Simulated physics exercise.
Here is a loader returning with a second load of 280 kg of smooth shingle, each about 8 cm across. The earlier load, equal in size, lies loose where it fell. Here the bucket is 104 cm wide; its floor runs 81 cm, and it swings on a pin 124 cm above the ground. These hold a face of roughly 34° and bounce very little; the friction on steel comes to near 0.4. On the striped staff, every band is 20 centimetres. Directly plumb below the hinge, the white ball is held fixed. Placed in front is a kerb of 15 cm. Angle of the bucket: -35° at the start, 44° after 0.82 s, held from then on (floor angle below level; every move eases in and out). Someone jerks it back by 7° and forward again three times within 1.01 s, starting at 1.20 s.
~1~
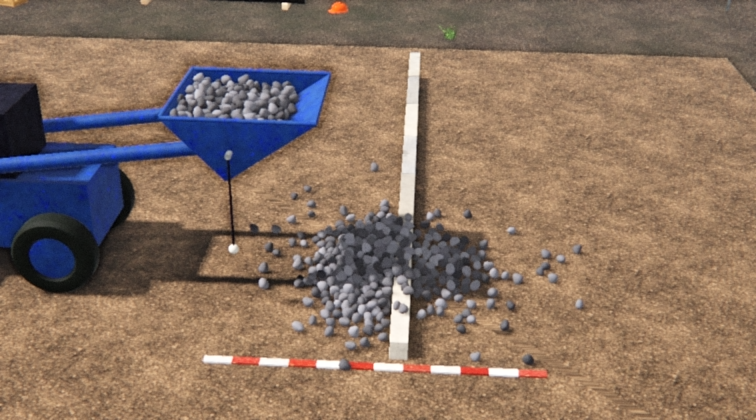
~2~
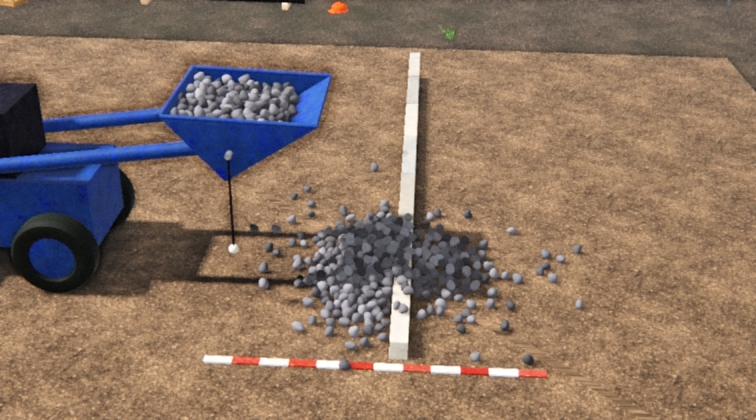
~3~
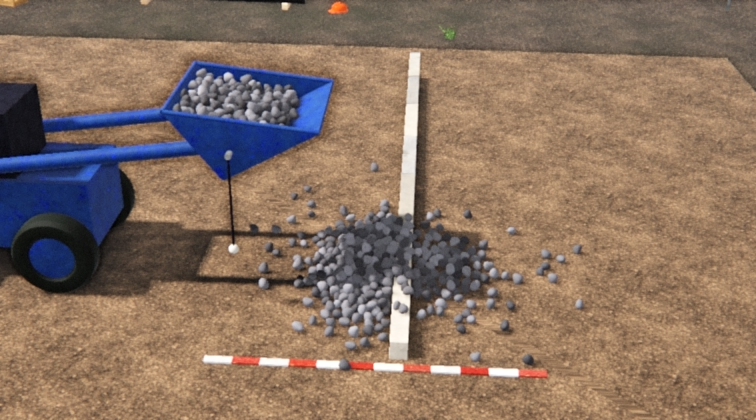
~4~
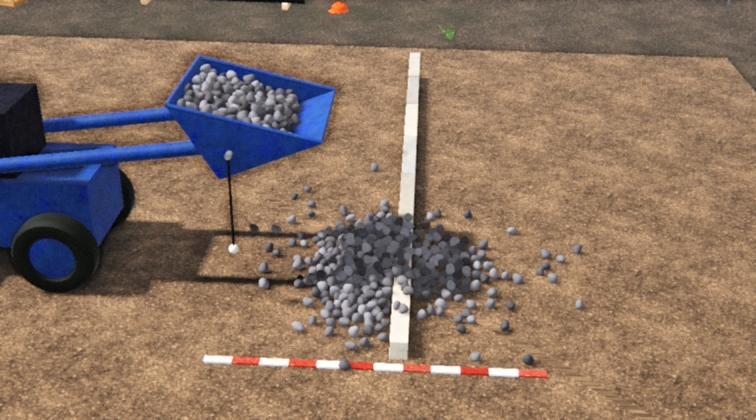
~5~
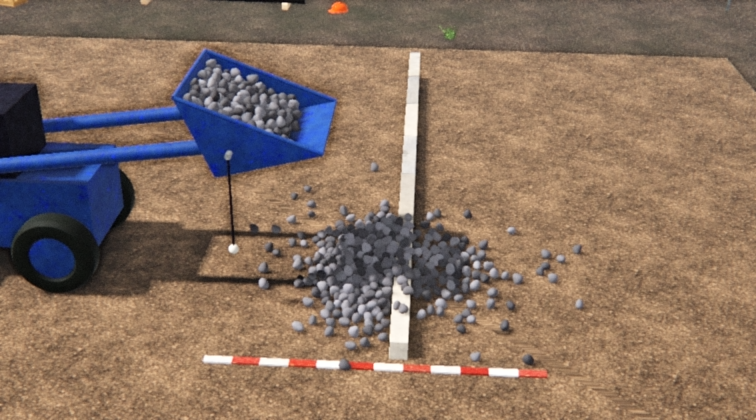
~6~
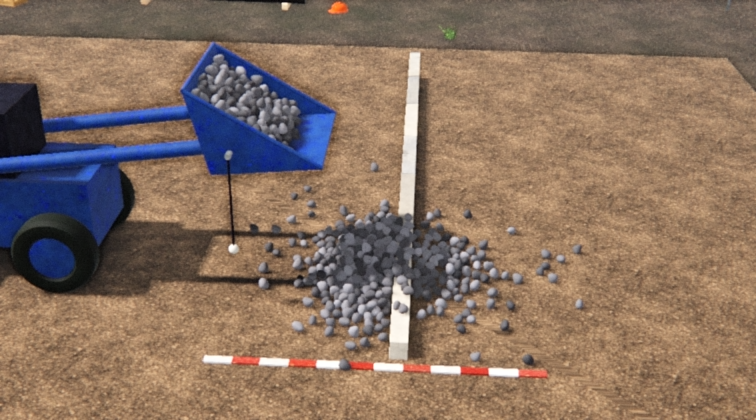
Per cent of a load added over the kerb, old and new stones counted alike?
Some 5 %.
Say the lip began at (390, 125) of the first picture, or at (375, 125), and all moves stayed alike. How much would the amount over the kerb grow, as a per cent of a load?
First place: Roughly 70 %; second place: Roughly 55 %.
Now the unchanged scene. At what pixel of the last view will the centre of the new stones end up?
I'd point to about (343, 256).
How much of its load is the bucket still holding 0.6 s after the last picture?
It still holds about 60 per cent.
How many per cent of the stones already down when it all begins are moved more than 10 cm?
Estimate: 10 %, roughly.
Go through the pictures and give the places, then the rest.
In the first picture, lip at (316, 124), floor tilted -35°, highest stones at (214, 88). The earlier load is highest near (396, 249), 25 cm above ground level, 77 % on this side of the kerb, 23 % over the kerb.
In the second picture, lip at (317, 127), floor tilted -33°, highest stones at (214, 88).
In the third picture, lip at (319, 133), floor tilted -29°, highest stones at (207, 84).
In the fourth picture, lip at (322, 143), floor tilted -23°, highest stones at (208, 79).
In the fifth picture, the bucket is at -15°, its lip at (323, 155); the top of the load is at (211, 75).
In the sixth picture, the bucket is at -5°, its lip at (322, 168); the top of the load is at (218, 71).
Then, 0.3 s after the last picture the floor is at 32°; in per cent of one load, 100 in the bucket, 77 on this side of the kerb, 23 over the kerb; the foremost stones are at (551, 264).
Then, 0.6 s after the last picture the floor is at 44°; in per cent of one load, 60 in the bucket, 118 on this side of the kerb, 23 over the kerb; the foremost stones are at (551, 264).
Then, 2.3 s after the last picture the floor is at 44°; in per cent of one load, 0 in the bucket, 173 on this side of the kerb, 27 over the kerb; the foremost stones are at (551, 264).
Then, 4.9 s after the last picture the floor is at 44°; in per cent of one load, 0 in the bucket, 173 on this side of the kerb, 27 over the kerb; the foremost stones are at (551, 264). Net gain over the kerb, 5.
